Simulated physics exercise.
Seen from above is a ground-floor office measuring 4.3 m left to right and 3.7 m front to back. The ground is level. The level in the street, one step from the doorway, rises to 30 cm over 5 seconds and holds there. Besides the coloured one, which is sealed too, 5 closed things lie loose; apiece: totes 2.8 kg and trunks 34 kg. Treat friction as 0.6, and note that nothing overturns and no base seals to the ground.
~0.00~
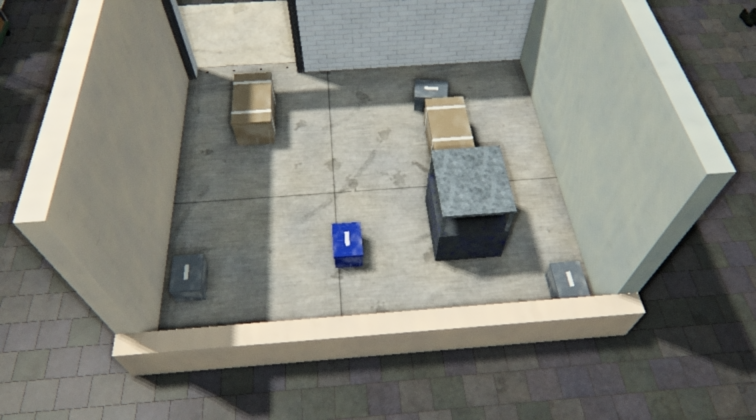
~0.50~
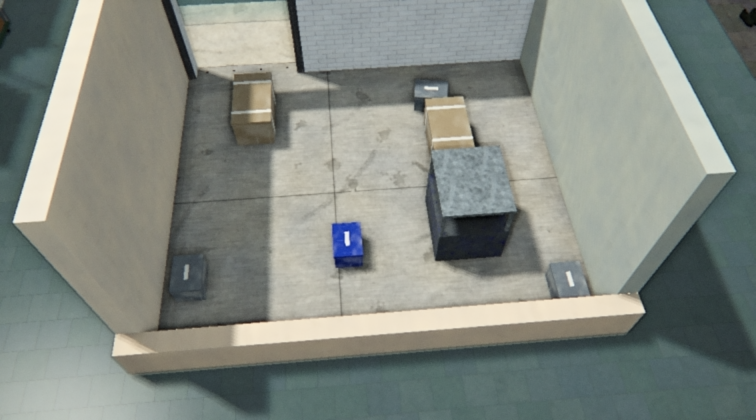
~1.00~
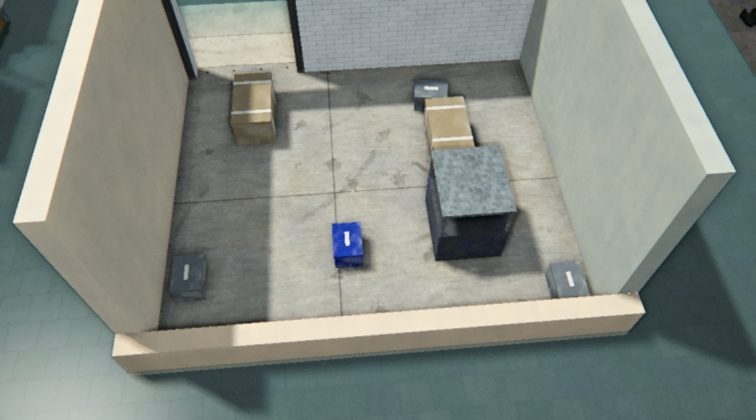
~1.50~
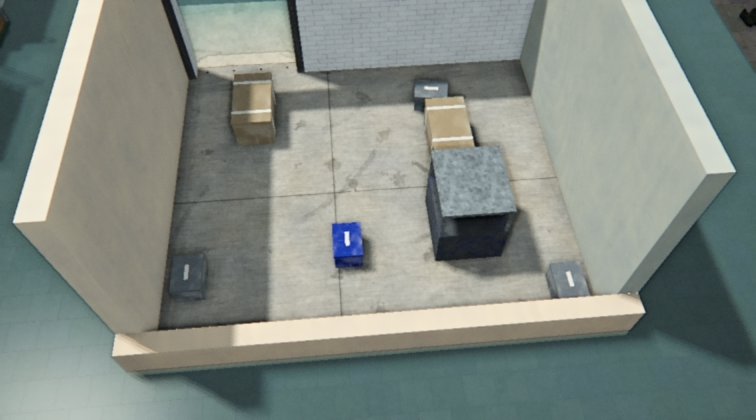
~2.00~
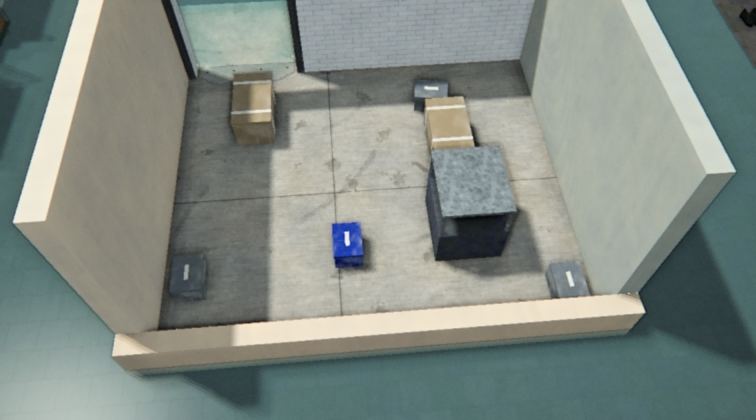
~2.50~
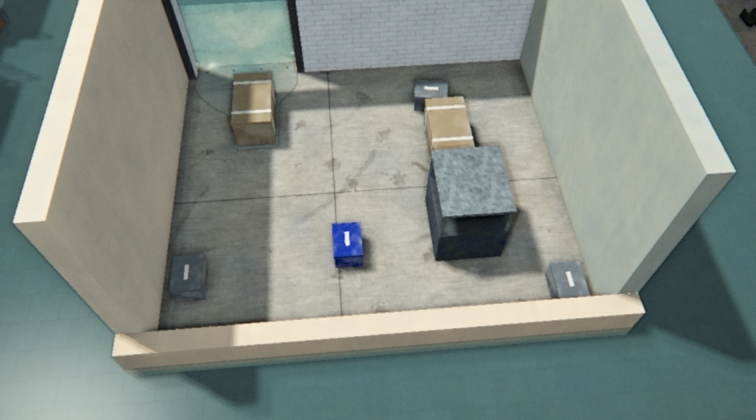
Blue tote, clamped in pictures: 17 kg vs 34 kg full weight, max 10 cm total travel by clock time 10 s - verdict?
Heavier only.
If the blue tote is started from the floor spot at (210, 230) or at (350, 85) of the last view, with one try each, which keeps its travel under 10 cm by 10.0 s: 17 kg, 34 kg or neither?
In that order: Just the heavier works; both loads work.
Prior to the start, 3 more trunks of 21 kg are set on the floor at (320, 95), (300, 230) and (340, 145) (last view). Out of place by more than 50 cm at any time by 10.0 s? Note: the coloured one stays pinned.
Above the mark, above the mark, above the mark.
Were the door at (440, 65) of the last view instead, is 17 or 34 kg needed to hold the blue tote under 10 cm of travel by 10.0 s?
There just the heavier succeeds.
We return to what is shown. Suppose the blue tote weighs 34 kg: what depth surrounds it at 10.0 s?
Close to 19 cm deep.
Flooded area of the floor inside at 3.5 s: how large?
Somewhere around 2.5 m2, roughly.
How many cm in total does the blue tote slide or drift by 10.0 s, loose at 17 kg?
150 cm in all.
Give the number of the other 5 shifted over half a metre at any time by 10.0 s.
That makes 4.
After 3.5 s the blue tote would be 0 cm from its start with 17 kg and 0 cm from its start with 34 kg; 0 cm of water round it then.
After 4.5 s the blue tote would be 0 cm from its start with 17 kg and 0 cm from its start with 34 kg; 0 cm of water round it then.
After 7.0 s the blue tote would be 0 cm from its start with 17 kg and 0 cm from its start with 34 kg; 6 cm of water round it then.
After 10.0 s the blue tote would be 155 cm from its start with 17 kg and 0 cm from its start with 34 kg; 19 cm of water round it then.
